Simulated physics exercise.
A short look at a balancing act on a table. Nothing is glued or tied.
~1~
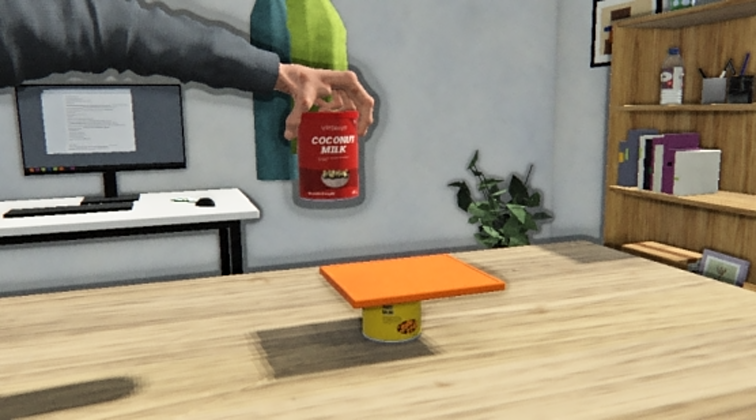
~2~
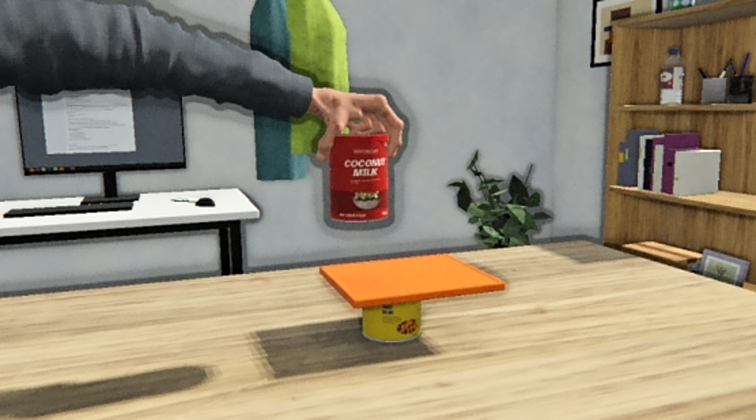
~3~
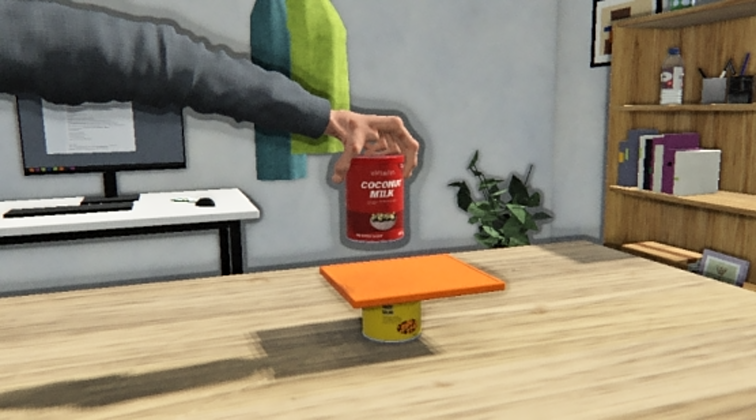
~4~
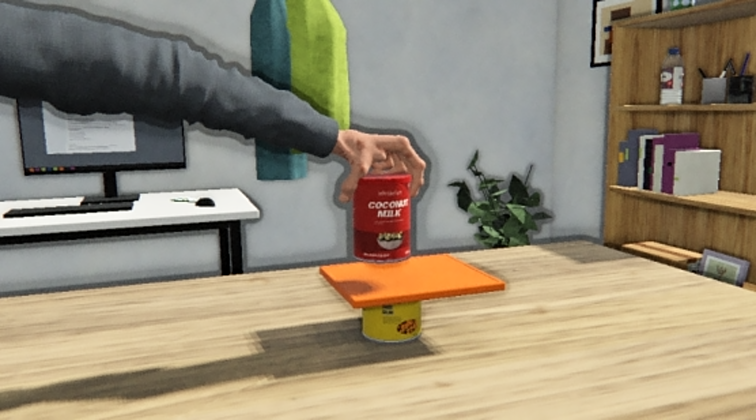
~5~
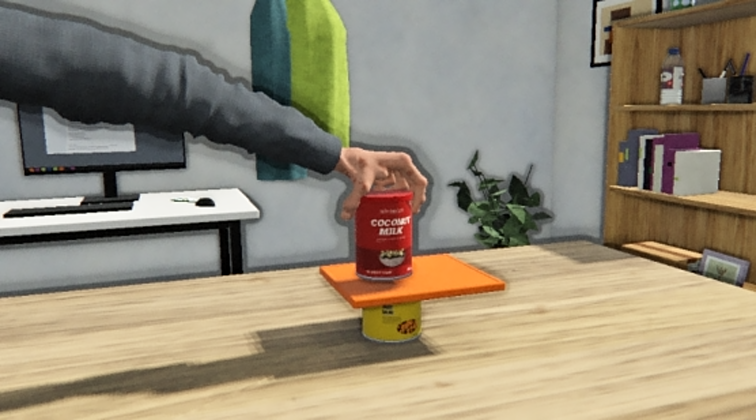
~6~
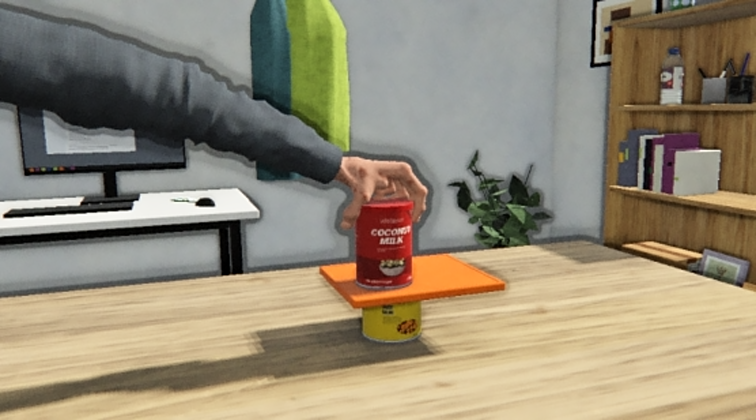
At first, a hand holds a red tin of coconut milk in the air above an orange board resting on a small yellow can on a wooden table. The hand lowers the tin, drifting slightly right, then sets it on the board's left part and keeps its grip.
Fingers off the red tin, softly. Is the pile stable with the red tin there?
It stays up.
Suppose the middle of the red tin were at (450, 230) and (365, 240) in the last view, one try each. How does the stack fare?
In the first case it loses its balance; in the second case it stays up.
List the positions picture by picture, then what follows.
In the first picture, on its way; red tin (328, 156); orange lid (407, 278).
In the second picture, on its way; red tin (359, 177); orange lid (407, 278).
In the third picture, on its way; red tin (374, 198); orange lid (407, 278).
In the fourth picture, on its way; red tin (381, 216); orange lid (407, 278).
In the fifth picture, on its way; red tin (384, 233); orange lid (407, 278).
In the sixth picture, set down, still held; red tin (384, 242); orange lid (407, 278).
Then, 0.20 s on from there, no change.
Then, 0.40 s on from there, red tin resting near (384, 243).
In the end, all 3 unmoved. At the end, from the last picture's camera, red tin near (384, 243). The stack keeps its balance.
